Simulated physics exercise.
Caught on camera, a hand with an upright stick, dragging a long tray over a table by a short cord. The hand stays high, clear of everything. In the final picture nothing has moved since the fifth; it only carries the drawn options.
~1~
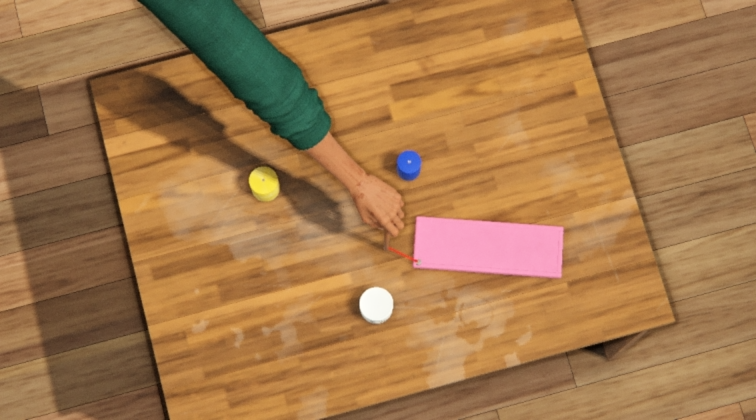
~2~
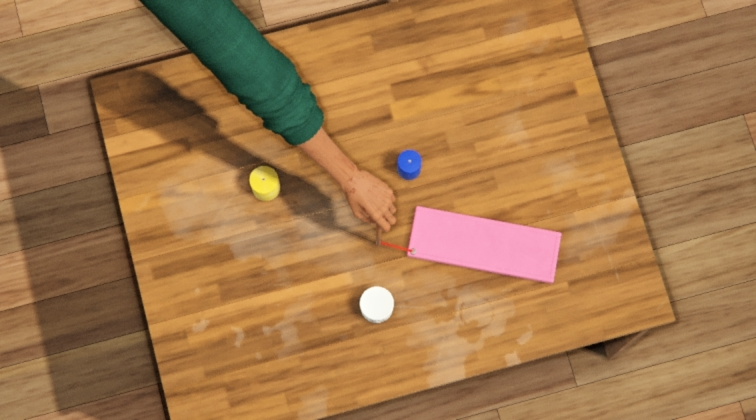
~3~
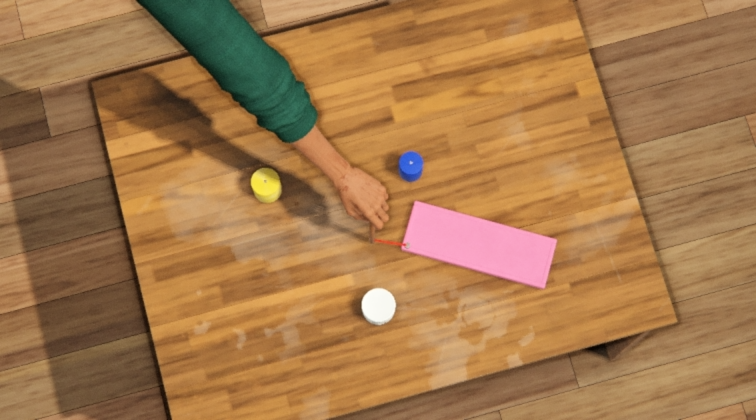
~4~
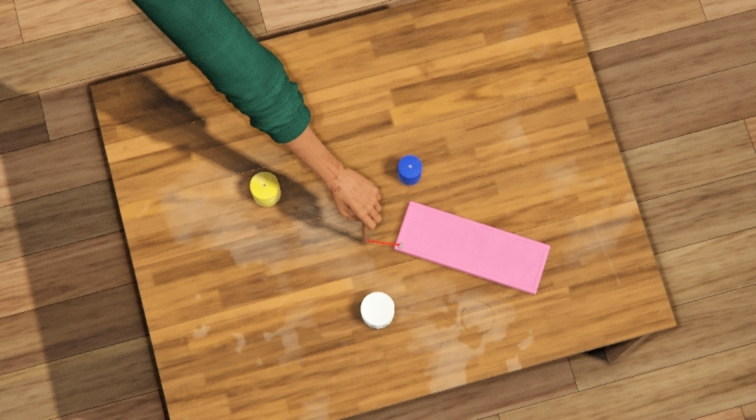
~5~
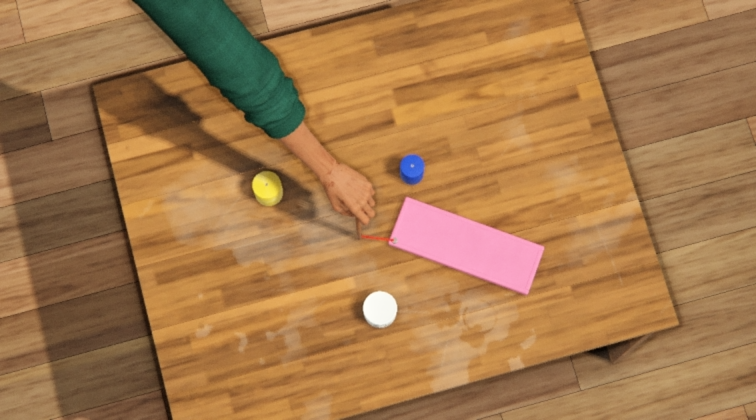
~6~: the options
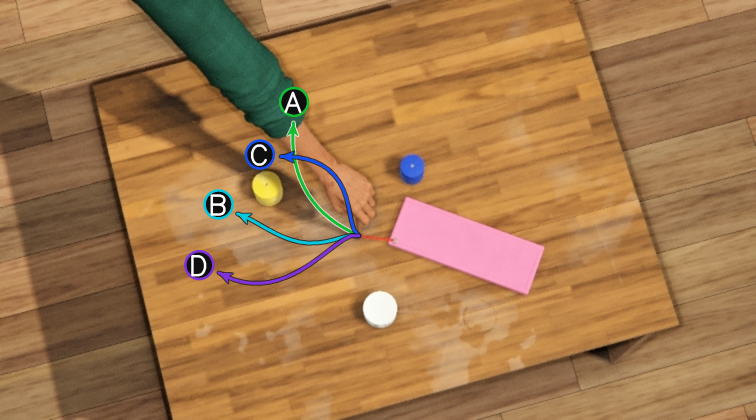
A hand and forearm in a green sleeve reach in from the upper left over a wooden table on a plank floor, seen from above. A long pink tray lies right of centre, with a small blue candle above it, a yellow tin to the left and a white tub below. The hand drags the tray slightly leftward by a short red cord, and the tray turns a little clockwise, while the camera barely shifts.
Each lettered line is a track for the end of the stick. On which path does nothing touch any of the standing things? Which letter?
A.
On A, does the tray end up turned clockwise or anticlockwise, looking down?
It turns clockwise.
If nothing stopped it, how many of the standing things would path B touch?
It touches one.
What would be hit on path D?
The white tub.
On the copy, A from (359, 236) via (303, 186) to (294, 123); B from (359, 236) via (291, 240) to (237, 214); C from (359, 236) via (334, 176) to (281, 157); D from (359, 236) via (293, 274) to (219, 273).
On A. First, foot of the stick (318, 207), middle of the tray (421, 235).
Then, foot of the stick (295, 164), middle of the tray (386, 217).
Finally, foot of the stick (294, 121), middle of the tray (365, 196); nothing has been touched.
By contrast, B meets the yellow tin; C meets the blue candle; D meets the white tub.
